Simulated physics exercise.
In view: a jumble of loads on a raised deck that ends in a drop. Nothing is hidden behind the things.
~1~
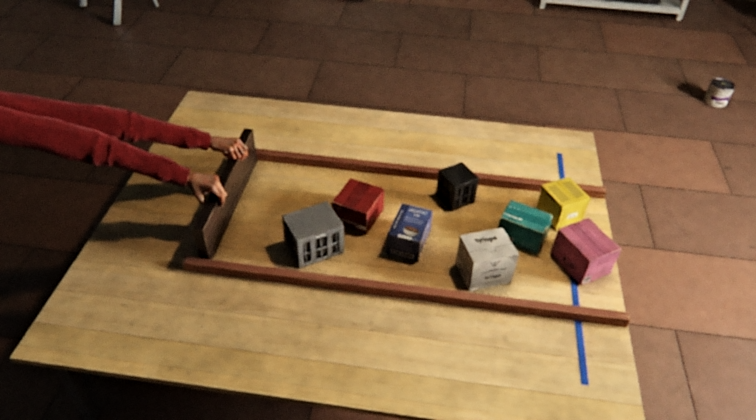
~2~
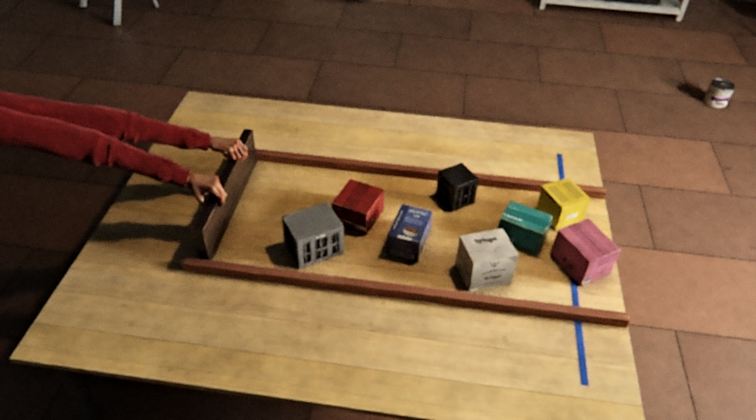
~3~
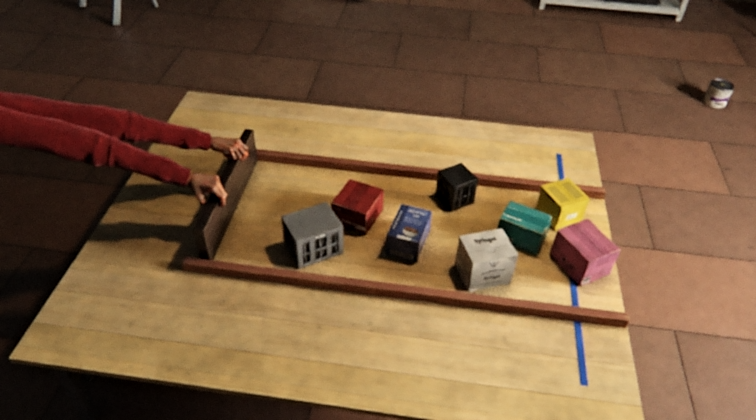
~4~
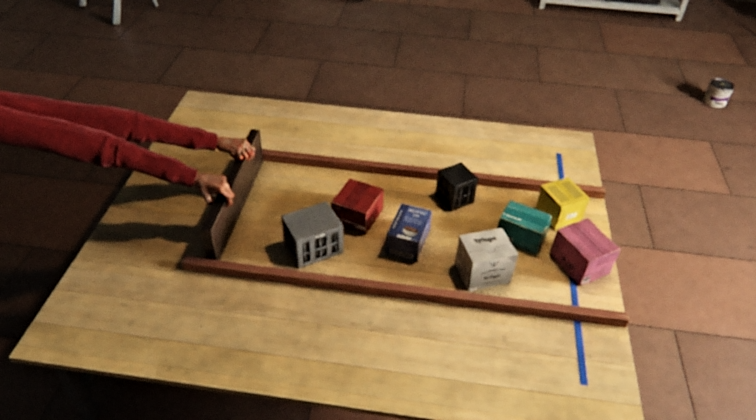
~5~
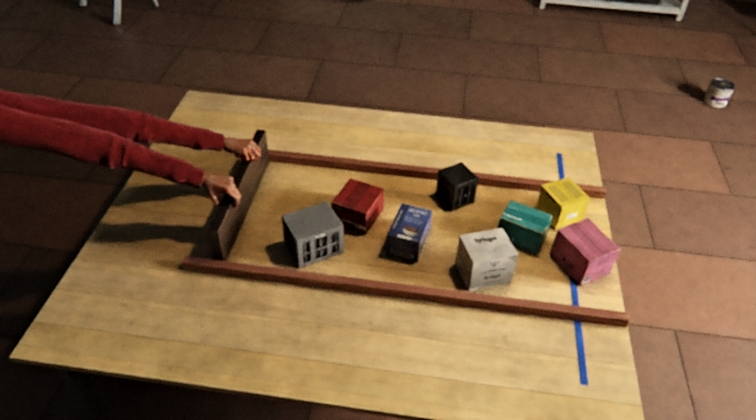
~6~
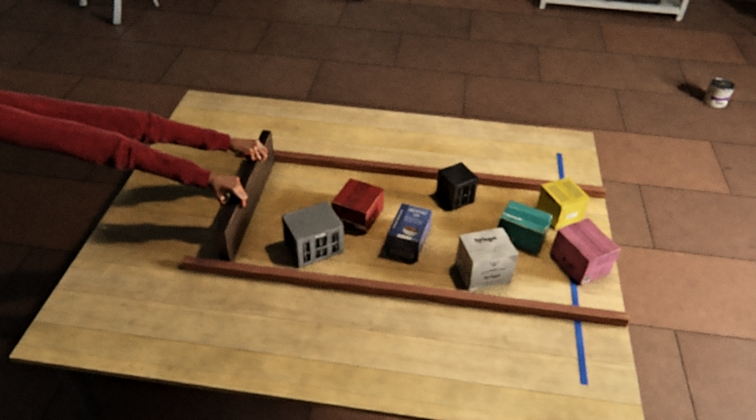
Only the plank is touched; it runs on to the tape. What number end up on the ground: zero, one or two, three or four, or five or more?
Here the number that fall off is five or more.
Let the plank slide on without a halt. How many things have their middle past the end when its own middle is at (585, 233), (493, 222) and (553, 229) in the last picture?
The counts: 5, 0 and 3.
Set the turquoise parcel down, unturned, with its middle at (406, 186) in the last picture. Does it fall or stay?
It remains up.
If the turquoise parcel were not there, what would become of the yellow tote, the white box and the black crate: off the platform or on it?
The yellow tote is lost, the white box drops off, the black crate remains up.
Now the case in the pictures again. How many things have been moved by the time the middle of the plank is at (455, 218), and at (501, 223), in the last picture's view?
7 and 7.
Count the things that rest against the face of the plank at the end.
In contact: 3.
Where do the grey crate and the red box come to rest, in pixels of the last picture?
About (605, 283), and the other about (591, 230).
Soon after, none off yet; pink box at rest near (584, 251); yellow tote at rest near (562, 204); turquoise parcel at rest near (524, 227).
Then, none off yet; pink box at rest near (584, 251); yellow tote at rest near (562, 204); turquoise parcel moving near (528, 227).
Further on, none off yet; pink box tipped a little near (634, 267); yellow tote moved a little near (566, 204); turquoise parcel moved well along near (609, 237).
At rest, the number that fall off is five or more; fallen, blue box, white box, turquoise parcel, yellow tote and pink box.
